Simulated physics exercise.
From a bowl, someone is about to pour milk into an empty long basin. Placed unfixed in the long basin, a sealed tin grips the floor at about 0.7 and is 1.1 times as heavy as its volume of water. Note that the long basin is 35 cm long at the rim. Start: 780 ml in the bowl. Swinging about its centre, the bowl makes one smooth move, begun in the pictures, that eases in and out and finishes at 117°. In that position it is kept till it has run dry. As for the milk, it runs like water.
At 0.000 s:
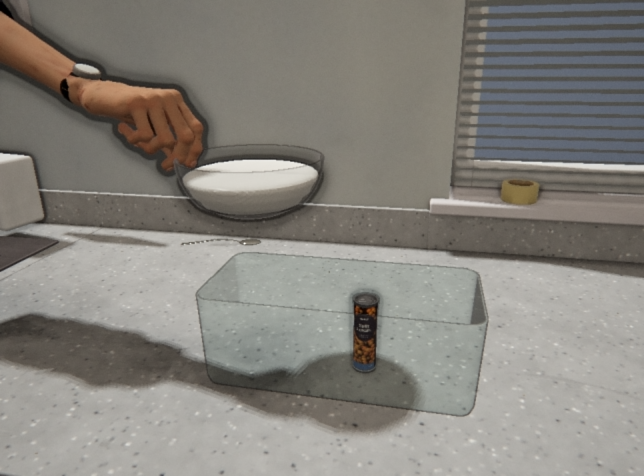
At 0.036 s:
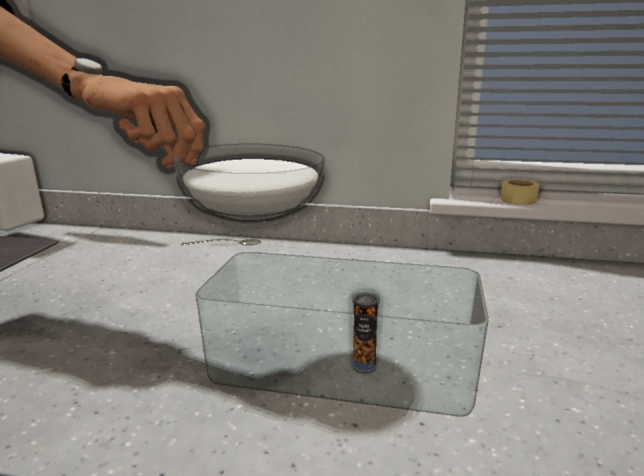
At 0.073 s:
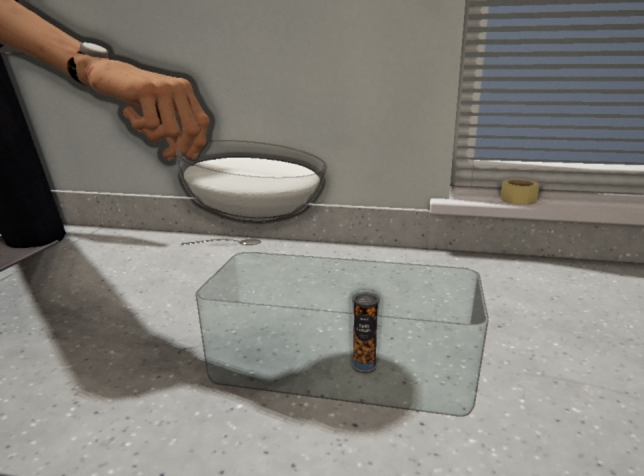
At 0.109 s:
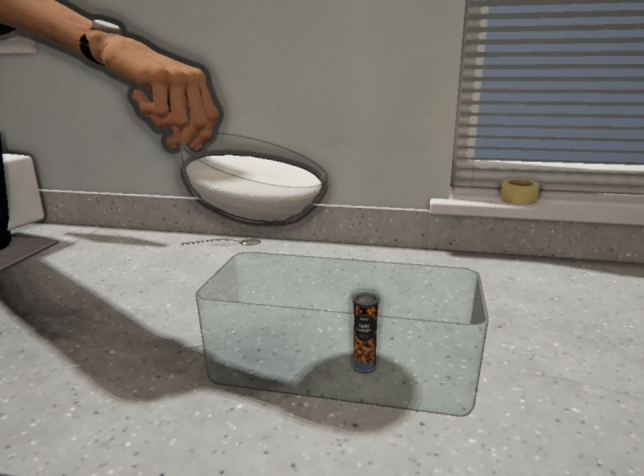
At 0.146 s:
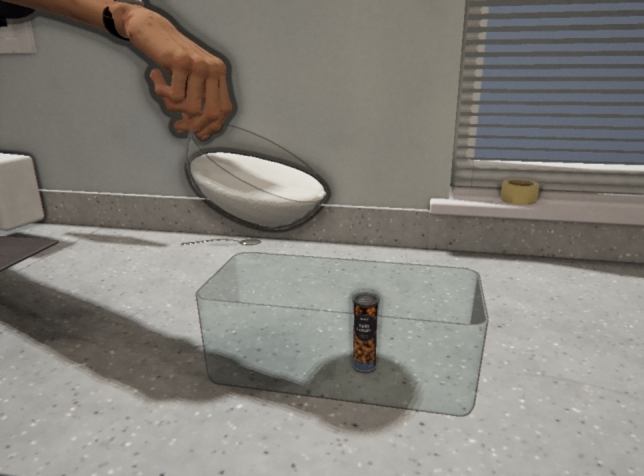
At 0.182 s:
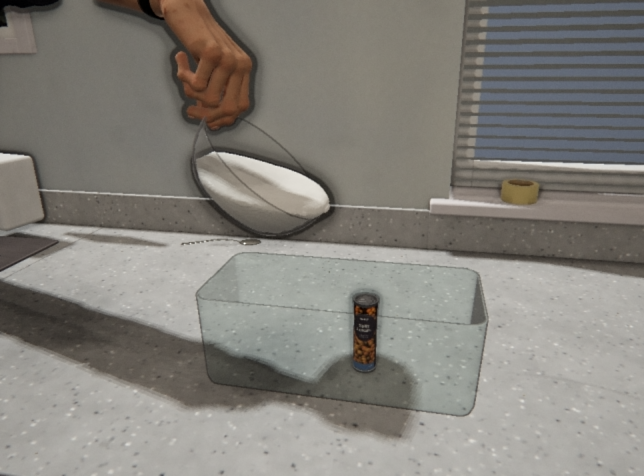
A bare arm with a dark band at the wrist reaches in from the upper left, holding a clear bowl of white milk against a grey wall, above a speckled pale counter seen from slightly above. Below sit a clear long basin and a dark, orange-patterned tin, with yellowish tape on the windowsill at right. The hand rises, steadily tilting the bowl rightward as milk gathers at its lowered edge, while the camera stays still.
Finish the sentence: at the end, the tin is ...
Lying on its side.
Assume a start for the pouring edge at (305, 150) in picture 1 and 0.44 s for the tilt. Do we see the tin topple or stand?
Then it tips over.
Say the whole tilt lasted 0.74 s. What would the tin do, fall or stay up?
After the tilt, the tin has tipped over.
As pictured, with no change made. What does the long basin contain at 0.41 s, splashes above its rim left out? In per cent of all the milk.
Some 90 per cent.
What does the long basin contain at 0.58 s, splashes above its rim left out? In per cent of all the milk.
I reckon close to 94 per cent.
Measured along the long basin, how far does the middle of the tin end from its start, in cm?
Looks like roughly 2.5 cm in total.
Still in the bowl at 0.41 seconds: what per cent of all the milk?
Roughly 2 percent.
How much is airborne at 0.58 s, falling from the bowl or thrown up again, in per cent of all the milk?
5 in a hundred, give or take.
By 0.41 s the tilt is 116° and 2 per cent is still to pour; the tin stands where it began.
By 0.58 s the tilt is 117° and 0 per cent is still to pour; the tin leans 5°.
By 0.75 s the tilt is 117° and 0 per cent is still to pour; the tin leans 21°.
By 0.94 s the tilt is 117° and 0 per cent is still to pour; the tin lies on its side.
At rest the tin lies on its side.
